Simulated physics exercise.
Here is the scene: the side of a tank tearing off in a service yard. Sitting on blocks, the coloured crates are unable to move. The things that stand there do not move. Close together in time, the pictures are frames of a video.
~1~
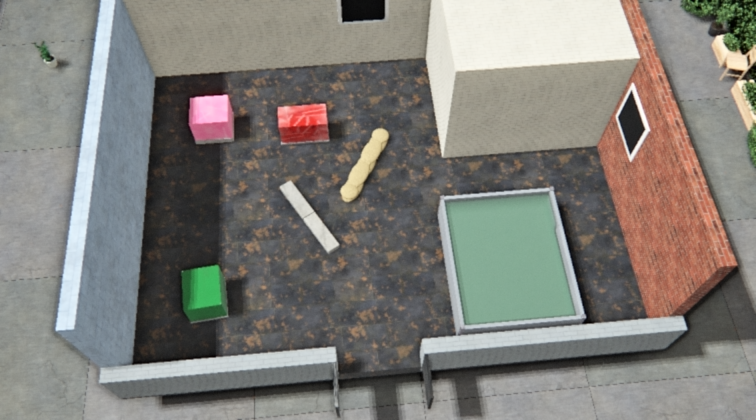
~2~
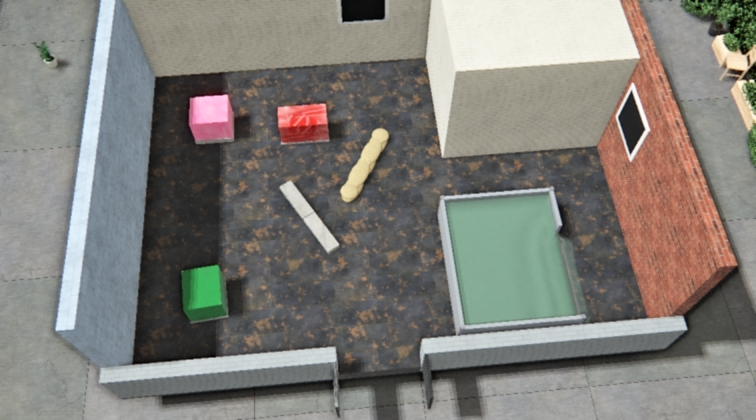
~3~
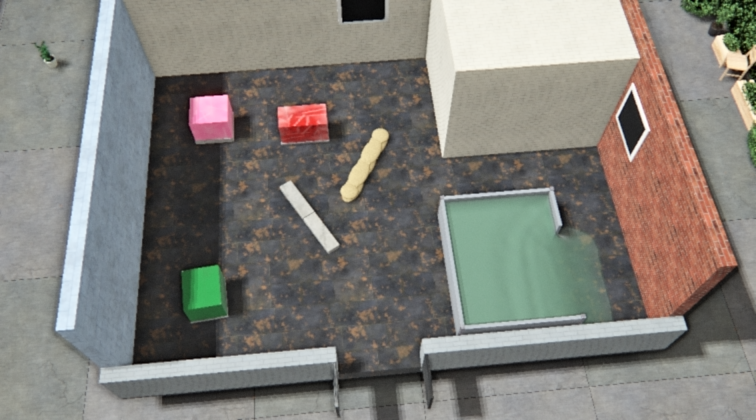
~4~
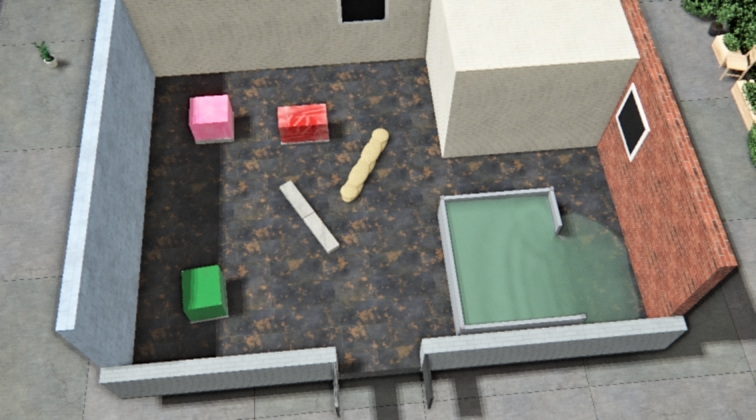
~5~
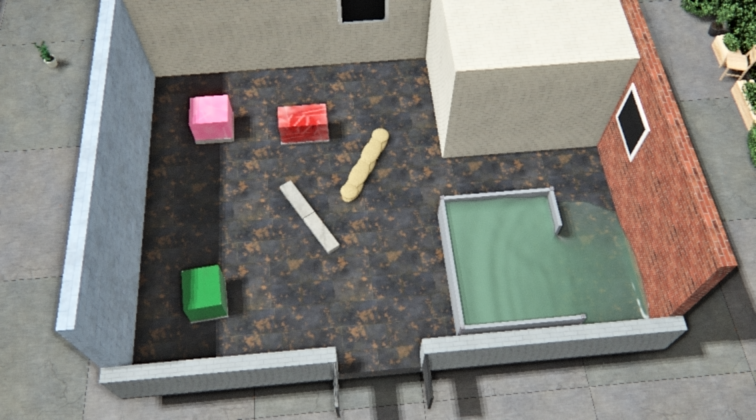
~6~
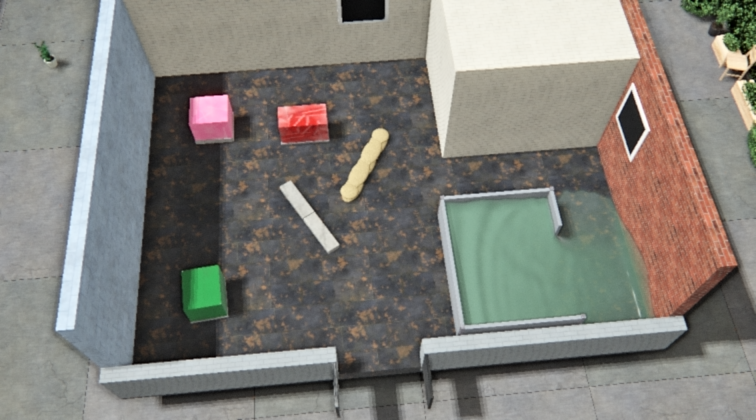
Green water pours out through a gap in the right side of a low grey-walled tank, spreading across the dark mottled floor to the brick wall at right and up along it. The walled yard is seen from a fixed position high above. Pink, red and green crates stand at left and upper left, near a pale plank, a knobbly yellow piece and a big cream block, all still.
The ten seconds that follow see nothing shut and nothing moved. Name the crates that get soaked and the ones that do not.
The green crate gets soaked; the red crate gets soaked; the pink crate does not get soaked.
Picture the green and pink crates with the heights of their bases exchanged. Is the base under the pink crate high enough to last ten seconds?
Verdict on pink: It is not reached.
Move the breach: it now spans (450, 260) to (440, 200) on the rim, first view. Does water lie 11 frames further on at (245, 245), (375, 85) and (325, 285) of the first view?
In the order given, the spots are swamped, not soaked and swamped.
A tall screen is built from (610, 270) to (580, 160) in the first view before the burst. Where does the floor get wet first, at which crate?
Answer: The green crate.
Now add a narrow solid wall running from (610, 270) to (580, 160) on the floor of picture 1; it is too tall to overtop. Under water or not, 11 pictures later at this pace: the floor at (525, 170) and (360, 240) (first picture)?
Reached, untouched.
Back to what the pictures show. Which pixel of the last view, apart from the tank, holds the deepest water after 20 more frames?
Near (595, 151).
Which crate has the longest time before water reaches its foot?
The pink crate comes last.
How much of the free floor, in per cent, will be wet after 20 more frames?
I'd put it at roughly 30 per cent.
A moment on, water covers 10 % of the floor; the green crate not reached, the red crate not reached, the pink crate not reached.
Next, water covers 15 % of the floor; the green crate not reached, the red crate not reached, the pink crate not reached.
Then, water covers 30 % of the floor; the green crate not reached, the red crate not reached, the pink crate not reached.
Later, water covers 45 % of the floor; the green crate water round its plinth, the red crate water round its plinth, the pink crate not reached.
In the end, water covers 75 % of the floor; the green crate was topped, the red crate was topped, the pink crate stayed above the water.
